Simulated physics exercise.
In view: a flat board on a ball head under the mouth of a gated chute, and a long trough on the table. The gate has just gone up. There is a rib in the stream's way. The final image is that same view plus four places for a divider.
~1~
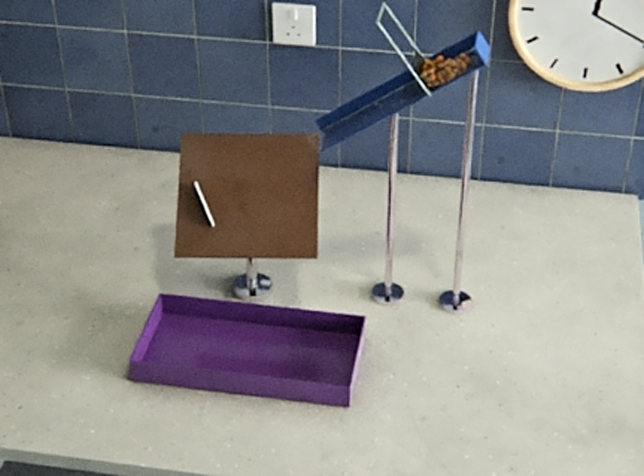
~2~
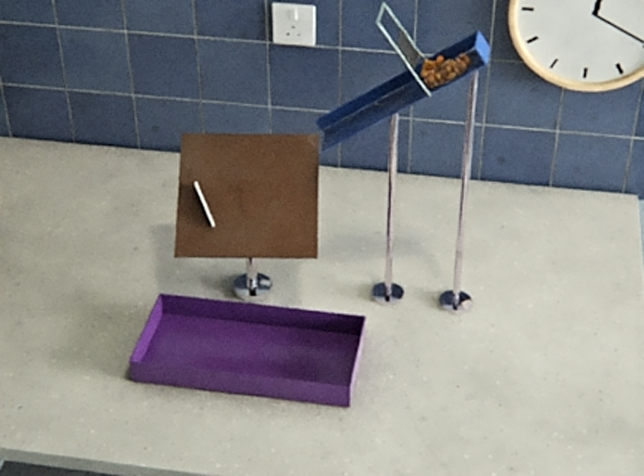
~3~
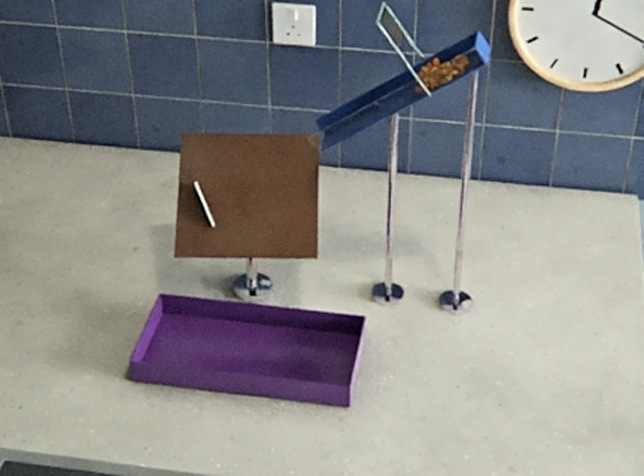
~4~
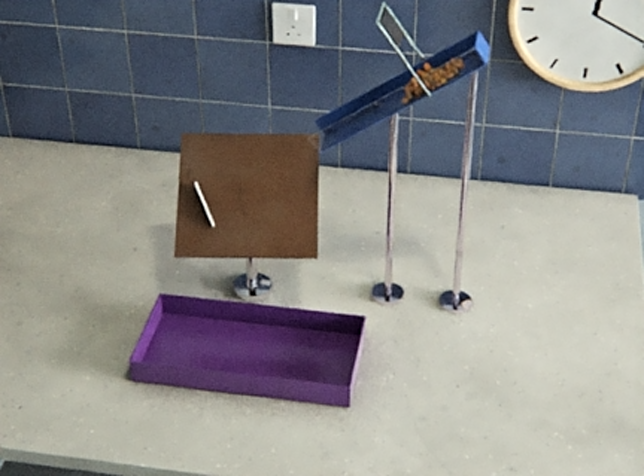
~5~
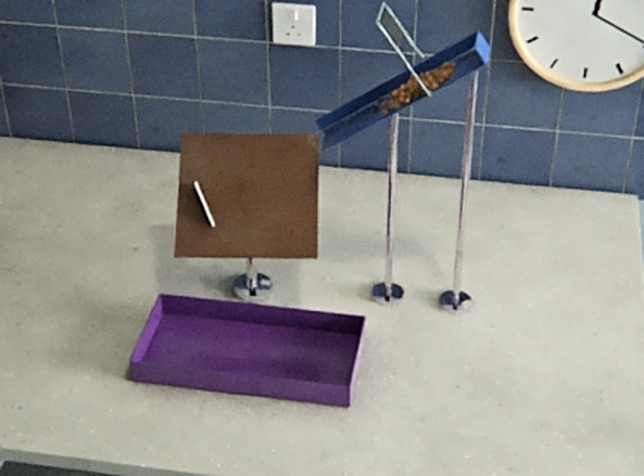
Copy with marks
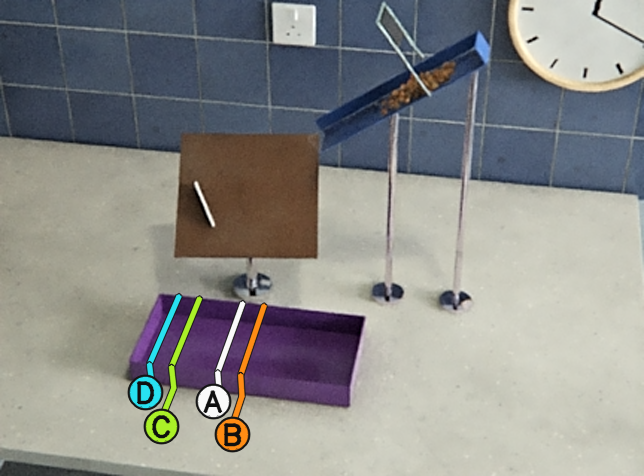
Roasted chickpeas slide a short way down a blue chute past its raised gate.
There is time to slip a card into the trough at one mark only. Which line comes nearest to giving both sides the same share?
A works best here.
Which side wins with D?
Right.
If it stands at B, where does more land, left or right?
The left side.
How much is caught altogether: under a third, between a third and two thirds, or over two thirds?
About that: Over two thirds.
On the marked copy, line A crosses the front rim at (217, 371); line B crosses the front rim at (240, 374); line C crosses the front rim at (171, 366); line D crosses the front rim at (149, 363).
Choosing A, of what is caught, about two thirds on the left of the divider, about a third on the right.
Choosing B, of what is caught, most on the left of the divider, a small part on the right.
Choosing C, of what is caught, a small part on the left of the divider, nearly all on the right.
Choosing D, of what is caught, a stray few on the left of the divider, nearly all on the right.
